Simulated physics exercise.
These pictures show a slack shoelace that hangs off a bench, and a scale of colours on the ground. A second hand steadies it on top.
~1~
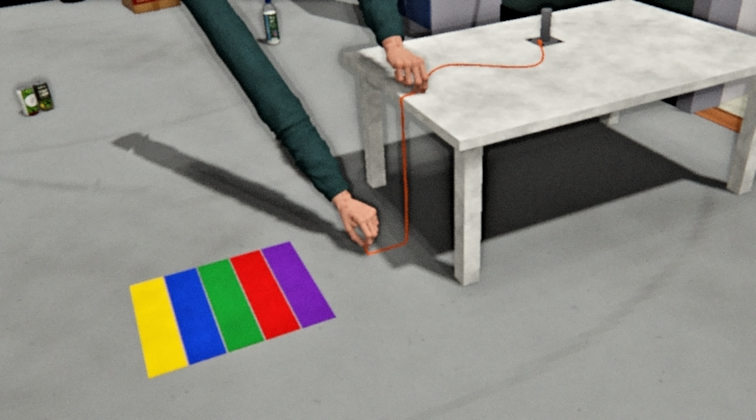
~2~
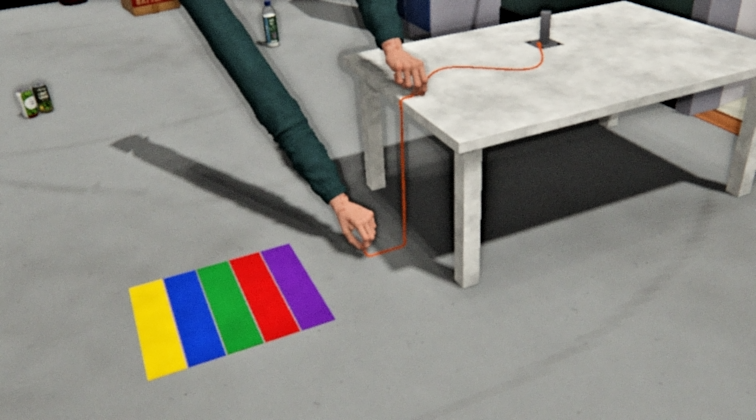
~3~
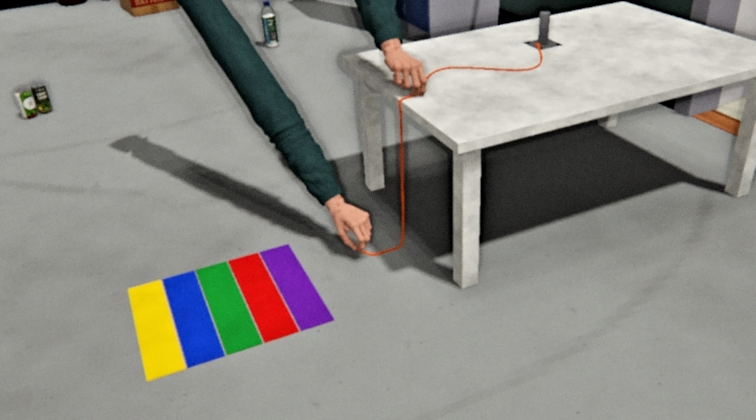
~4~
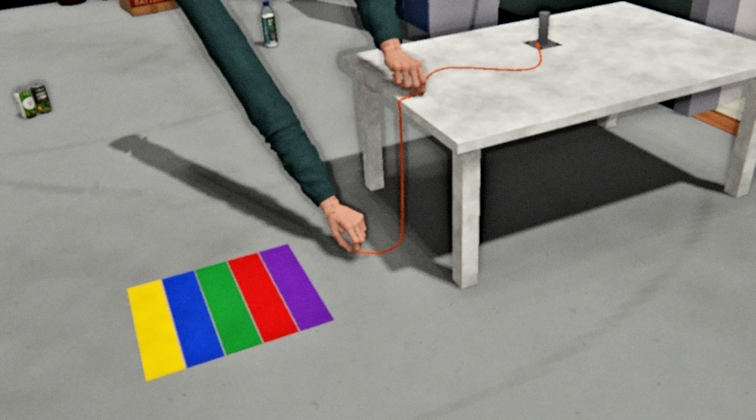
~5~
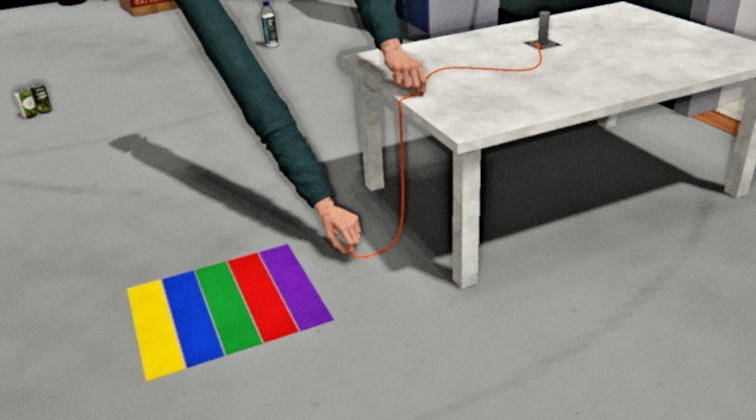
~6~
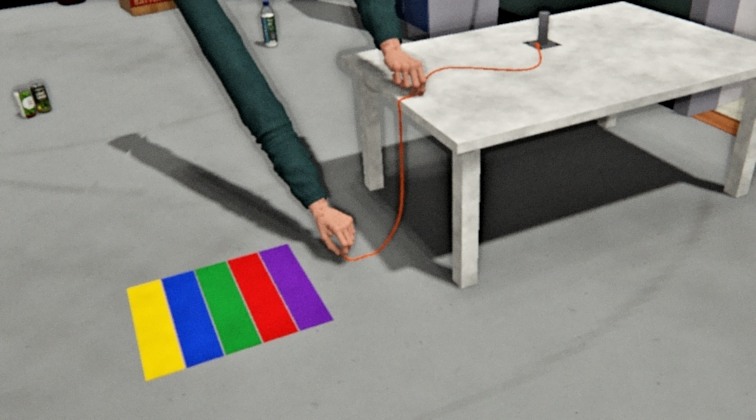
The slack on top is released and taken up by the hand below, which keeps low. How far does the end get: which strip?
It gets as far as the blue strip.
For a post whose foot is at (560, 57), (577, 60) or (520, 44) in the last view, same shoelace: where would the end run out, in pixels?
About (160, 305), (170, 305) and (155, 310).
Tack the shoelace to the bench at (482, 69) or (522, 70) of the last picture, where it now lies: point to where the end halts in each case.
Near (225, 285) and (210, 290).
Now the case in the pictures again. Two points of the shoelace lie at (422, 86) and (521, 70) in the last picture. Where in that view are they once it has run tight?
The first at (377, 110), the second at (477, 65).
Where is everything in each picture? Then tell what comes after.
The first picture shows end (365, 244); purple (311, 307); red (276, 318); green (240, 329); blue (202, 341); yellow (164, 353).
The second picture shows end (362, 247); shoelace through (542, 54) (505, 69) (434, 73) (406, 99) (403, 169) (404, 232).
The third picture shows end (358, 249).
The fourth picture shows end (353, 250); shoelace through (540, 55) (503, 70) (432, 73) (405, 99) (402, 169) (402, 232).
The fifth picture shows end (347, 252).
The sixth picture shows end (341, 253); shoelace through (540, 55) (503, 70) (432, 73) (405, 99) (402, 169) (392, 234).
A little later, end near (238, 284); over green.
Next, end near (202, 294); over blue.
When it is tight, end near (178, 301); over blue. The blue one.
